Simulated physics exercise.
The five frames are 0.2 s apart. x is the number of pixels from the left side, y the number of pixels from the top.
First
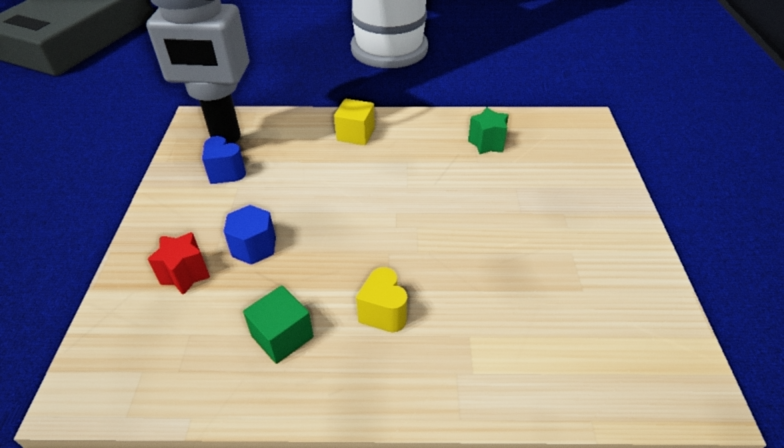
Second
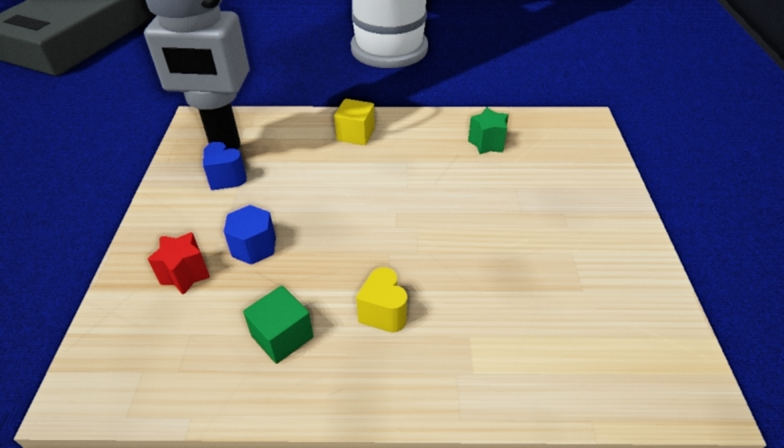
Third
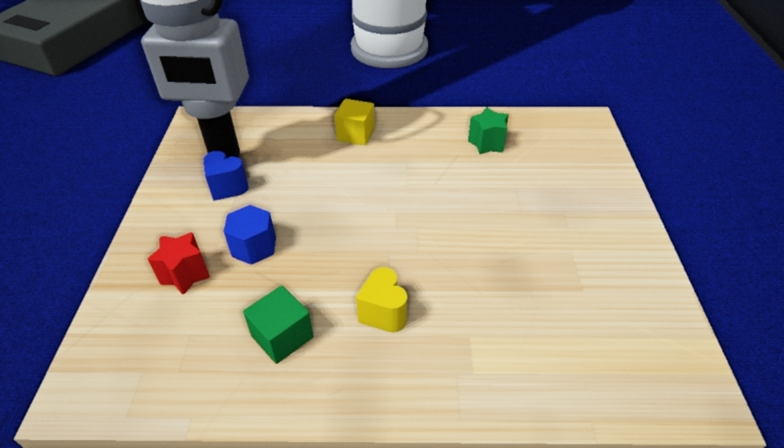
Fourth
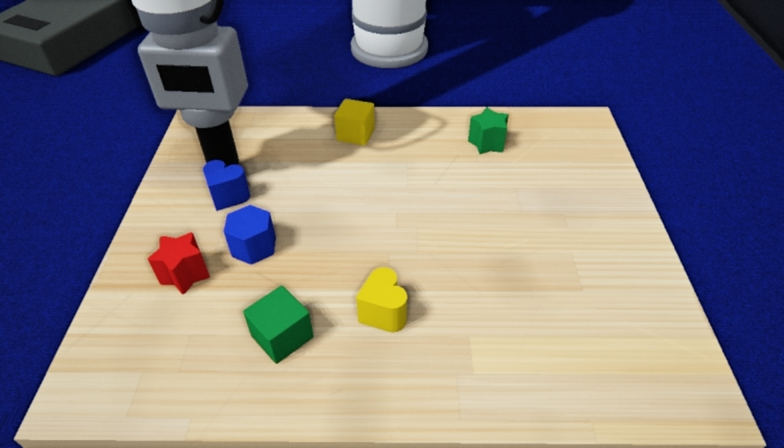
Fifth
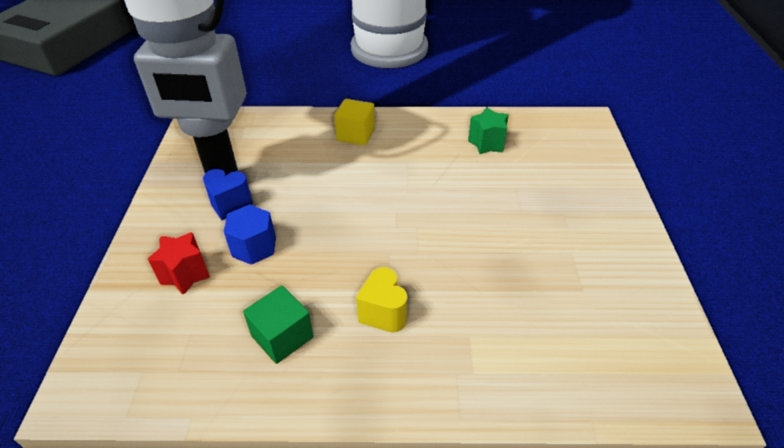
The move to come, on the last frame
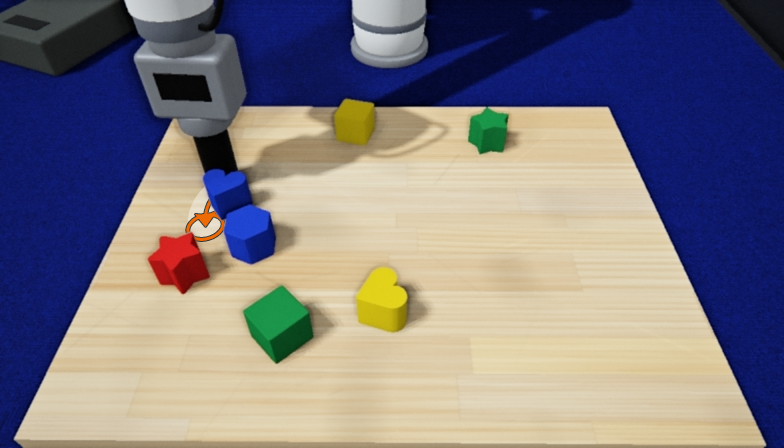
A robot arm with a black rod slowly pushed the blue heart-shaped block a short way down the wooden board, closer to the blue hexagonal block, while the other colored blocks stayed still.
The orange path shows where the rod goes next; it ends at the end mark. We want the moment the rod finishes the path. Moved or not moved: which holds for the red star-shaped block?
At the end of the path, it will still be in place.
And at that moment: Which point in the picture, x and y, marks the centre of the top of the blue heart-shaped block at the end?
The middle of its top is at (228, 204).
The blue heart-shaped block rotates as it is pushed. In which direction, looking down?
Answer: Against the clock.
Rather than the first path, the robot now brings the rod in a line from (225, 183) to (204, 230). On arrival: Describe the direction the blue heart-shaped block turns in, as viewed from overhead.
Counter-clockwise, from overhead.
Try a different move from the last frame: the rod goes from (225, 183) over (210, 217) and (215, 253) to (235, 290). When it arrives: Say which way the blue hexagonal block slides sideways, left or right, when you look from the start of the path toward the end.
Toward the left.
Drawn move, from (225, 183) via (213, 197) and (206, 211), ending at (206, 227).
On the path given first. Halfway along, rod at (205, 194); blue heart-shaped block at (220, 192), turned 60° anticlockwise.
At the end, rod at (202, 217); red star-shaped block still; blue heart-shaped block at (228, 204), turned 95° anticlockwise; blue hexagonal block at (250, 223).
